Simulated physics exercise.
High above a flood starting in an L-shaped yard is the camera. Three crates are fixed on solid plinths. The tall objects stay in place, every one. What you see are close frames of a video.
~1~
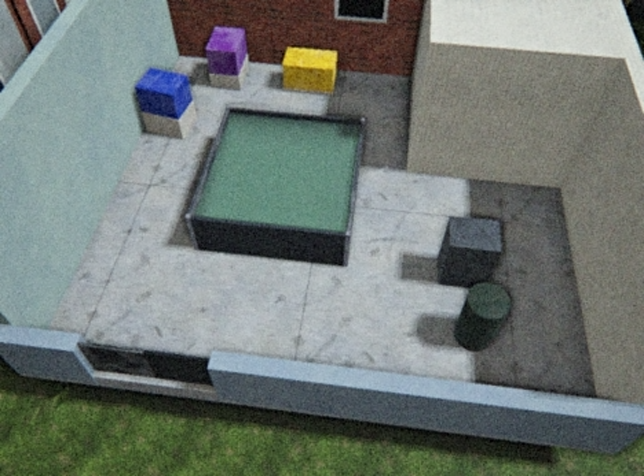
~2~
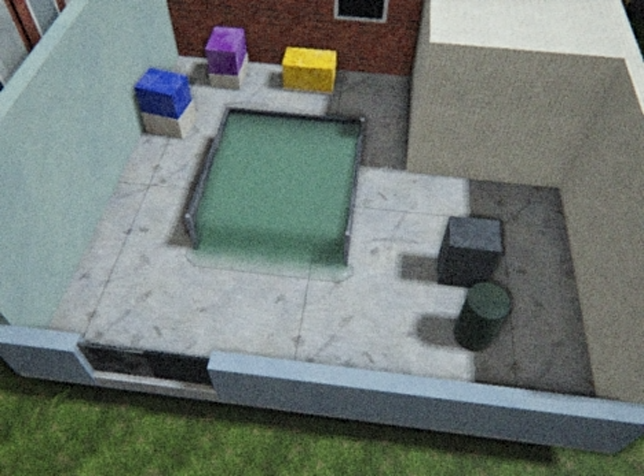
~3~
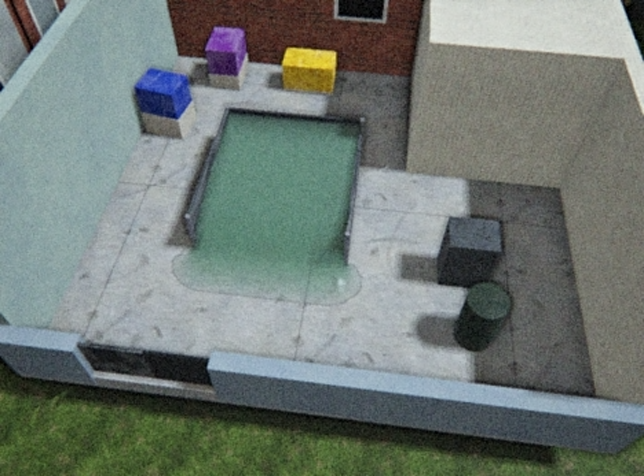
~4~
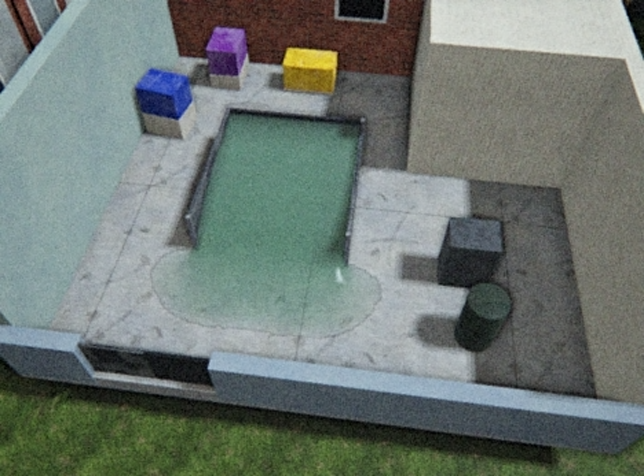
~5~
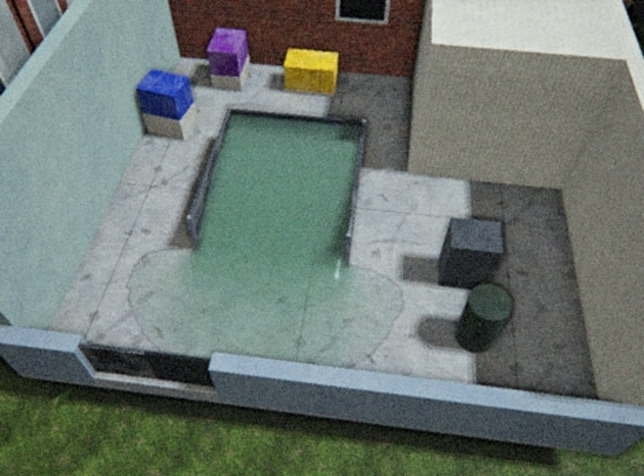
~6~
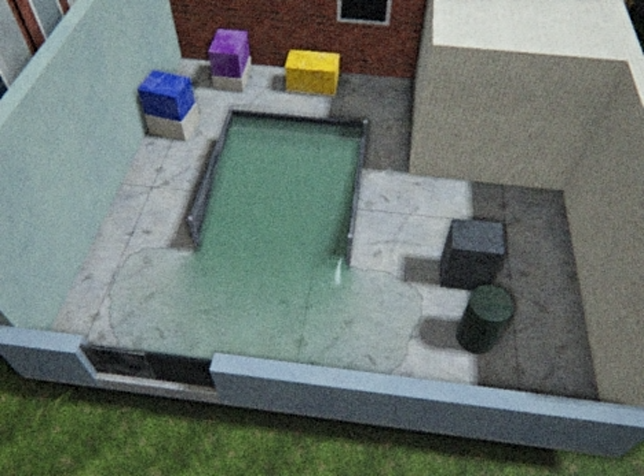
We see a walled yard with coloured blocks and a tank of still green water; the tank's near side opens and water pours out, spreading across the pale paving in a widening sheet towards the low front wall.
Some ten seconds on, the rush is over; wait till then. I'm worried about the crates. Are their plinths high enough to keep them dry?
Well, the blue crate will stay dry, the yellow crate will get wet, the purple crate will stay dry.
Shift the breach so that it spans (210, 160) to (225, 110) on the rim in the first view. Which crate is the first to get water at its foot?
That would be the blue-painted one.
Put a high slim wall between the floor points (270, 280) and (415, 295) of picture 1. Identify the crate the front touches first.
The blue one is first.
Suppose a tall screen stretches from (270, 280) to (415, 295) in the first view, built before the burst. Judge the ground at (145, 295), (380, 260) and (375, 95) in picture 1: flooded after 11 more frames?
Outcome by spot, in order - watered, watered, unwatered.
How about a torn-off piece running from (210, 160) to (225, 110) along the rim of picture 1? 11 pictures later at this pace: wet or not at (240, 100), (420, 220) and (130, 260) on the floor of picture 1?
In order: Swamped, spared, swamped.
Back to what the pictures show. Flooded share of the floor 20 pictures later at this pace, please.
My best guess is some 60 %.
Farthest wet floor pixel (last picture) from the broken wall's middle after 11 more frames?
The front should reach about (603, 427).
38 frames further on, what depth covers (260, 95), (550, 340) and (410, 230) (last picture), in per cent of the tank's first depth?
8, 20, 4 %.
A moment on, water covers 25 % of the floor; the blue crate not reached, the yellow crate not reached, the purple crate not reached.
Next, water covers 30 % of the floor; the blue crate not reached, the yellow crate not reached, the purple crate not reached.
Then, water covers 60 % of the floor; the blue crate water round its plinth, the yellow crate not reached, the purple crate not reached.
Later, water covers 90 % of the floor; the blue crate water round its plinth, the yellow crate water round its plinth, the purple crate water round its plinth.
In the end, water covers 100 % of the floor; the blue crate stayed above the water, the yellow crate was topped, the purple crate stayed above the water.
